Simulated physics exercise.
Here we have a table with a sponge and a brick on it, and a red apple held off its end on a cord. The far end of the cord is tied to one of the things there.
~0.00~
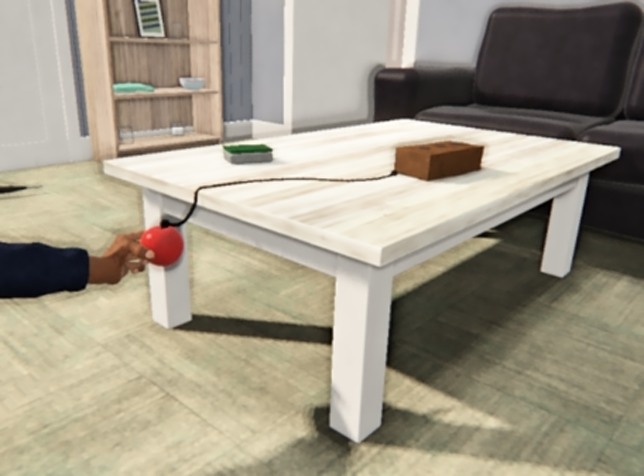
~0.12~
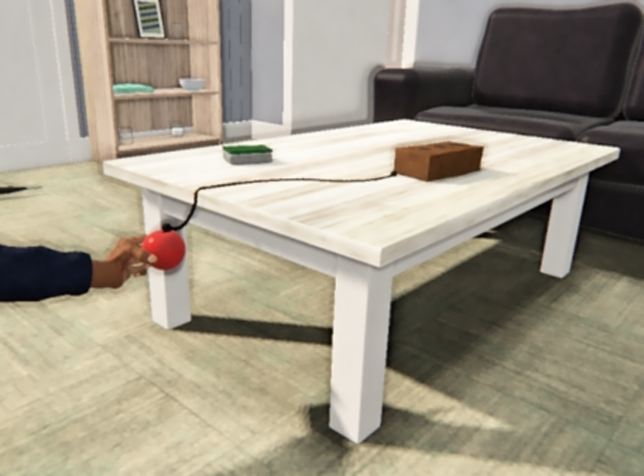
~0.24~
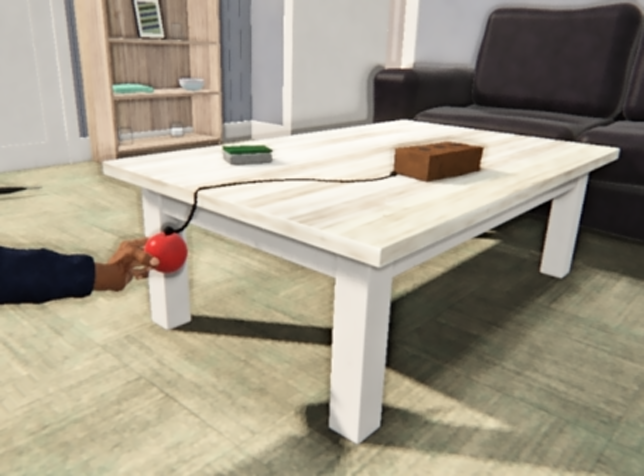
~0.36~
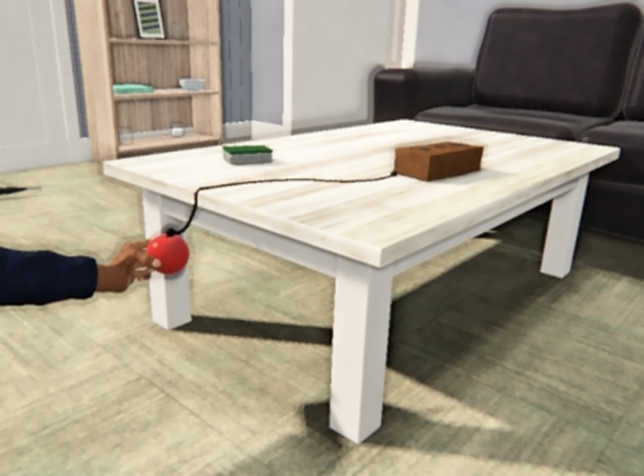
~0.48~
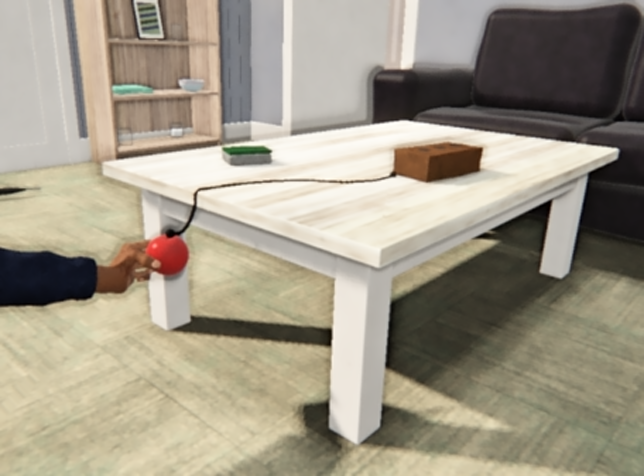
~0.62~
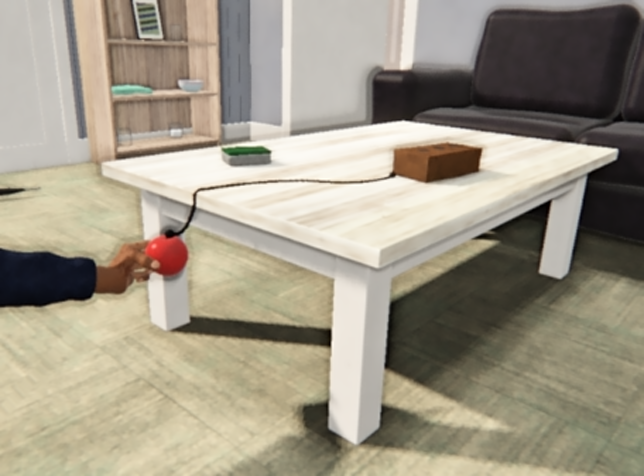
A hand holding a red apple beside a pale wooden table, lowering it slightly, its dark cord running to a brown brick.
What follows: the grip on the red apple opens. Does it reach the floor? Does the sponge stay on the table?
In the end the red apple ends up dangling; the sponge keeps its place.
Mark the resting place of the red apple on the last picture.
It ends at (189, 314).
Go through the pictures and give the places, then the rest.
Red apple (162, 246); brick (441, 146); sponge (248, 146), in the first picture.
Red apple (164, 250), in the second picture.
Red apple (166, 253), in the third picture.
Red apple (168, 254); cord through (344, 182) (274, 181), in the fourth picture.
Red apple (168, 255); cord through (344, 182) (274, 182), in the fifth picture.
Red apple (167, 256); brick (439, 148); sponge (246, 148); cord tied to the brick, with little slack, in the sixth picture.
After 1.06 s, apple off the ground near (241, 272); brick in place; sponge in place.
After 1.72 s, apple off the ground near (211, 314); brick in place; sponge in place.
After 2.62 s, apple off the ground near (214, 312); brick in place; sponge in place.
In the end, apple off the ground near (189, 314); brick in place; sponge in place. The red apple swings from the edge and the sponge stays on top.
